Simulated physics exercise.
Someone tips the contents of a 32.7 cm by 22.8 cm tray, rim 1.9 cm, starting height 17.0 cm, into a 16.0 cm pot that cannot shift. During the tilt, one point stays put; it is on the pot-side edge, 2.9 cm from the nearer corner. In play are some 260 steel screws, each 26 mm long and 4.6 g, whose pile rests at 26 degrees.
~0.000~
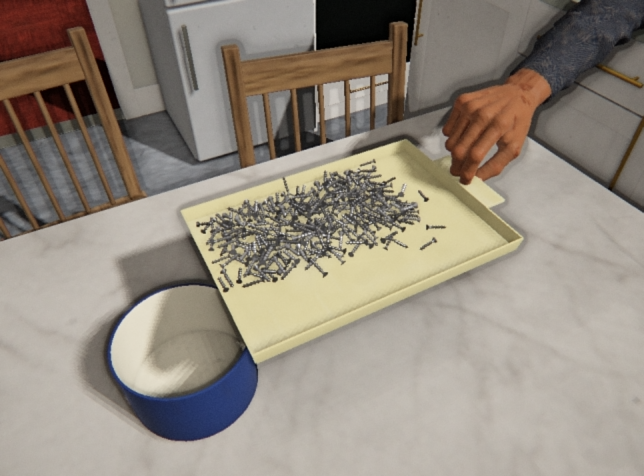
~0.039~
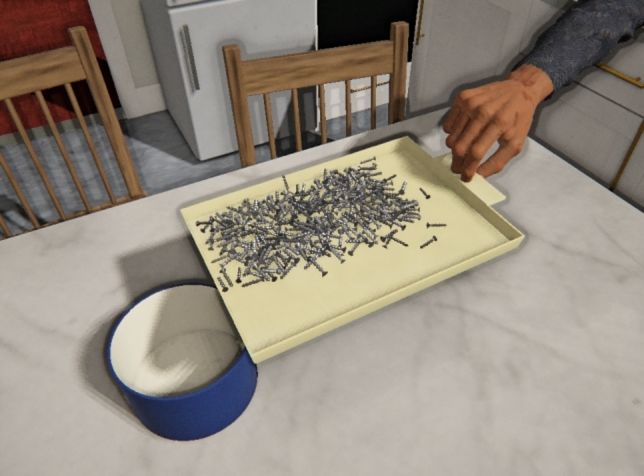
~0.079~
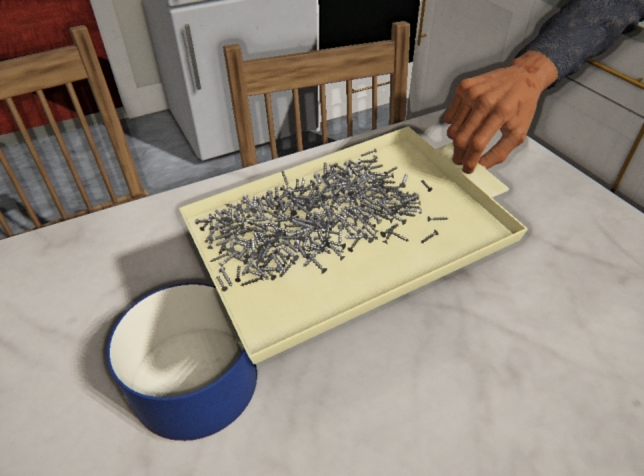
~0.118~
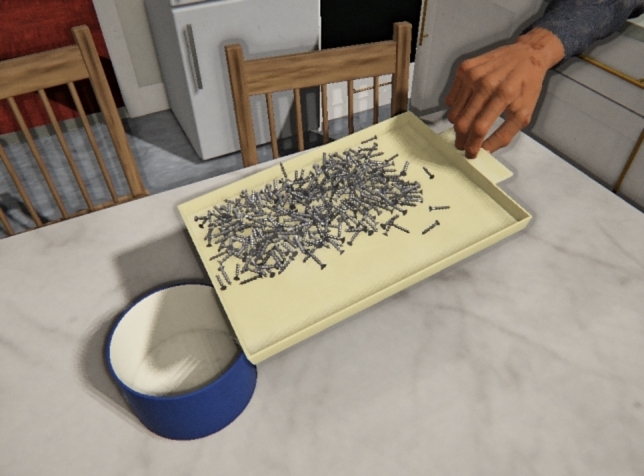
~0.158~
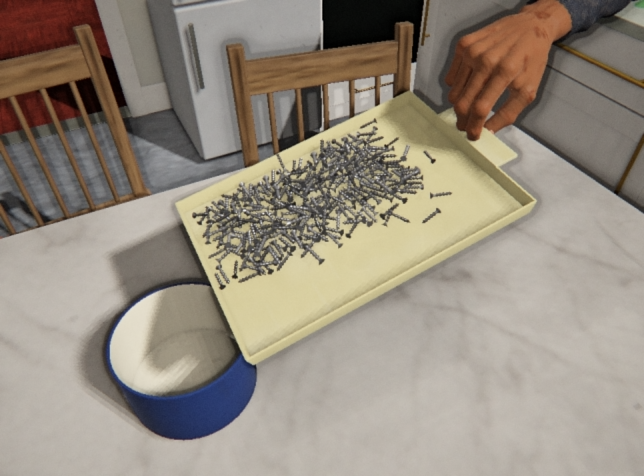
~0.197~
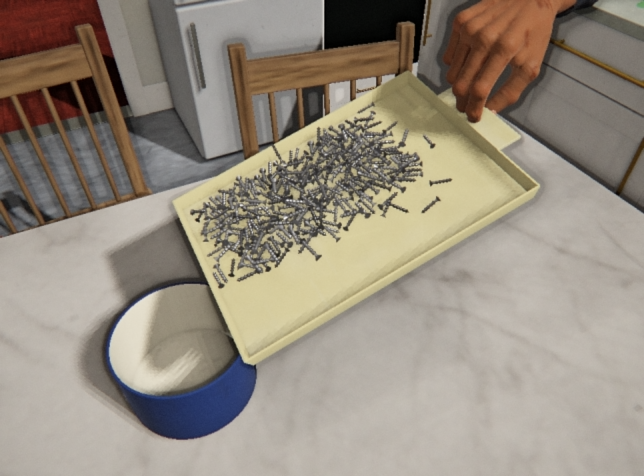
The clip shows a pale yellow tray of scattered steel screws on a marble table beside a blue pot, as a hand at its far right end raises that side, tilting the tray toward the pot while the pile barely shifts.
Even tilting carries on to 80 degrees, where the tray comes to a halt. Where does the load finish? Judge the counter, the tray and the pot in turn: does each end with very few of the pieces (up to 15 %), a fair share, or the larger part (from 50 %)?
Counter: The larger part. Left on the tray: Very few. Pot: A fair share.
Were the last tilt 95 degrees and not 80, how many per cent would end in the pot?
Around 40 %, I reckon.
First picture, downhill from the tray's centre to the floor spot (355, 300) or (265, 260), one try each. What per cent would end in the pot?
The share comes to roughly 0 in a hundred, then roughly 65 in a hundred.
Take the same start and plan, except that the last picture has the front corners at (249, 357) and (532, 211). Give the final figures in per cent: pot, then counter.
In the pot: 5 per cent; on the counter: 90 per cent.
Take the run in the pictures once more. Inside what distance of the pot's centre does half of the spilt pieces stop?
Some 20 cm.
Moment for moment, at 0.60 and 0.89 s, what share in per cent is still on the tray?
Roughly 95 then 10.
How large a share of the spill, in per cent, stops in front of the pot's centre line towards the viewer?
100 %.
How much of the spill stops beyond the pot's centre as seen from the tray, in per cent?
Some 90 per cent.
After 0.44 s, tilt 49 degrees; the tray holds 100 %, the pot 0 %.
Then, at 0.60 s, tilt 70 degrees; the tray holds 95 %, the pot 0 %.
After 0.89 s, tilt 80 degrees; the tray holds 10 %, the pot 30 %.
In the end, at 1.9 s, counter 60 %, tray 5 %, pot 35 %.
